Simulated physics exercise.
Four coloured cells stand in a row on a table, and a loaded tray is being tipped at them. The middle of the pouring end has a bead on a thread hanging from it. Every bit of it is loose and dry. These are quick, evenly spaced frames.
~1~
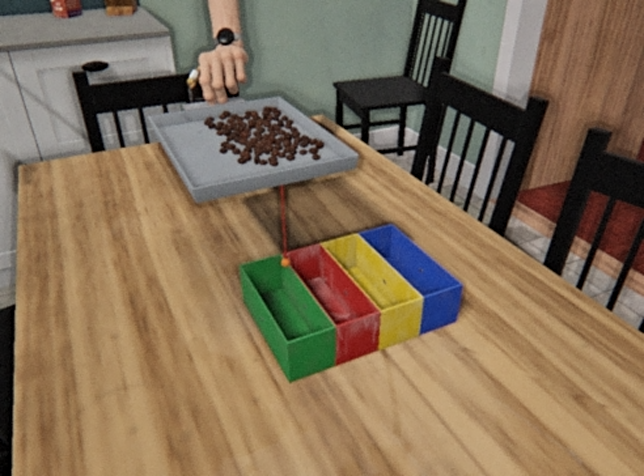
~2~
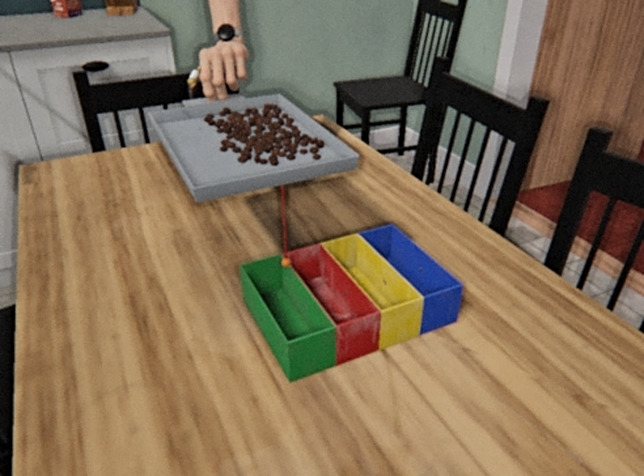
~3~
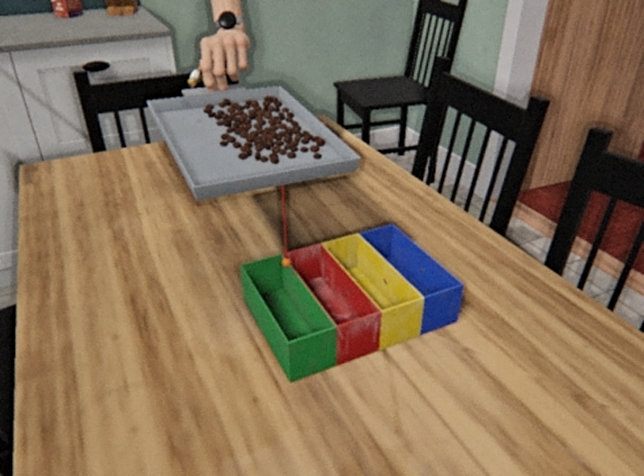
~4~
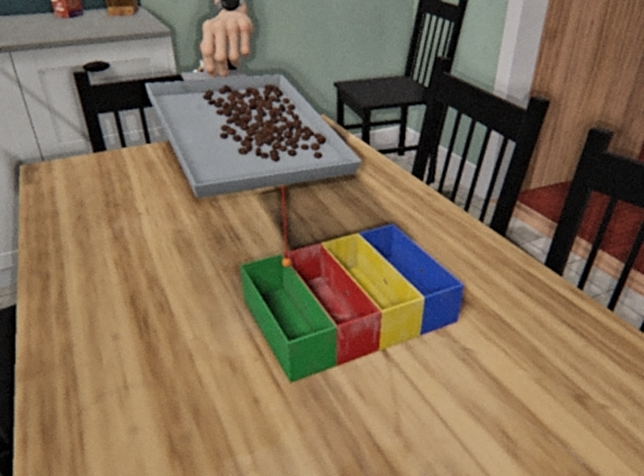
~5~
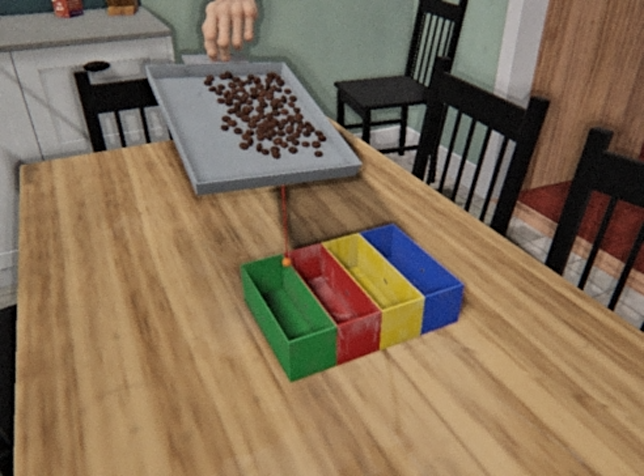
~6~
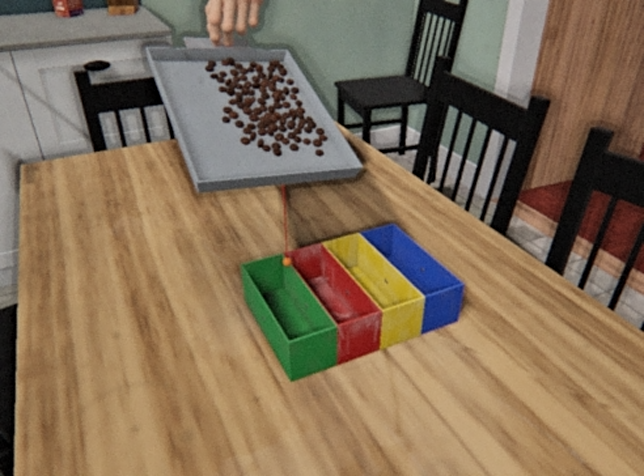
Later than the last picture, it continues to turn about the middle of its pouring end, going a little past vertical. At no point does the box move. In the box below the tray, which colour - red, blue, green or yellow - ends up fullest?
The fullest is yellow.
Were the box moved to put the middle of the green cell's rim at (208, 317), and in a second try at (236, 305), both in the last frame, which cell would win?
Try one: The cell in blue; try two: Blue.
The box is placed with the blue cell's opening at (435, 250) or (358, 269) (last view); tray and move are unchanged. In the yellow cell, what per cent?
You'd get 20 in a hundred first and 20 in a hundred after that.
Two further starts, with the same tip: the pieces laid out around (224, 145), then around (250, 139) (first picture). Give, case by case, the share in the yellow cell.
The first start yields 40 per cent, the second 50 per cent.
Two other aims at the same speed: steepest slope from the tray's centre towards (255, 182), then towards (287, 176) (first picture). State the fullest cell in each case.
Try 1 - the cell in green. Try 2 - the red one.
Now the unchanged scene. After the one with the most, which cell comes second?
The answer here is the red cell.
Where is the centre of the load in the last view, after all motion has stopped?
Last view, resting centre - approx. (361, 303).
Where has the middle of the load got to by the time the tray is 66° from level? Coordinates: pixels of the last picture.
Load centre: Approx. (330, 162).
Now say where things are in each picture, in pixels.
The first frame shows corners of the pouring end (195, 187) and (355, 155), level; middle of the load (258, 134), flat chocolate drops; bead on its thread (286, 263); green cell (312, 351); red cell (358, 335); yellow cell (401, 320); blue cell (441, 306).
The second frame shows corners of the pouring end (195, 187) and (356, 155), level; middle of the load (258, 132).
The third frame shows corners of the pouring end (196, 185) and (357, 157), tipped barely, lowest at the right corner; middle of the load (258, 127).
The fourth frame shows corners of the pouring end (197, 184) and (358, 160), tipped a little, lowest at the right corner; middle of the load (259, 119).
The fifth frame shows corners of the pouring end (198, 182) and (359, 163), tipped clearly, lowest at the right corner; middle of the load (260, 110).
The sixth frame shows corners of the pouring end (200, 180) and (359, 165), tipped clearly, lowest at the right corner; middle of the load (262, 102); green cell (313, 350); red cell (359, 334); yellow cell (402, 320); blue cell (442, 306).
Just after the last frame, tray tipped steeply; almost all on the tray; about a tenth falling or outside the box.
A moment on, tray tipped past a quarter turn; roughly a third on the tray; roughly a third in the yellow cell; roughly a quarter in the red cell; just a few in the green cell; just a few in the blue cell; about a tenth falling or outside the box.
Further on, tray tipped past a quarter turn; roughly two thirds in the yellow cell; roughly a third in the red cell; just a few in the green cell; just a few in the blue cell; just a few falling or outside the box.
When it is over, tray tipped past a quarter turn; roughly two thirds in the yellow cell; roughly a third in the red cell; just a few in the green cell; just a few in the blue cell; just a few outside the box.
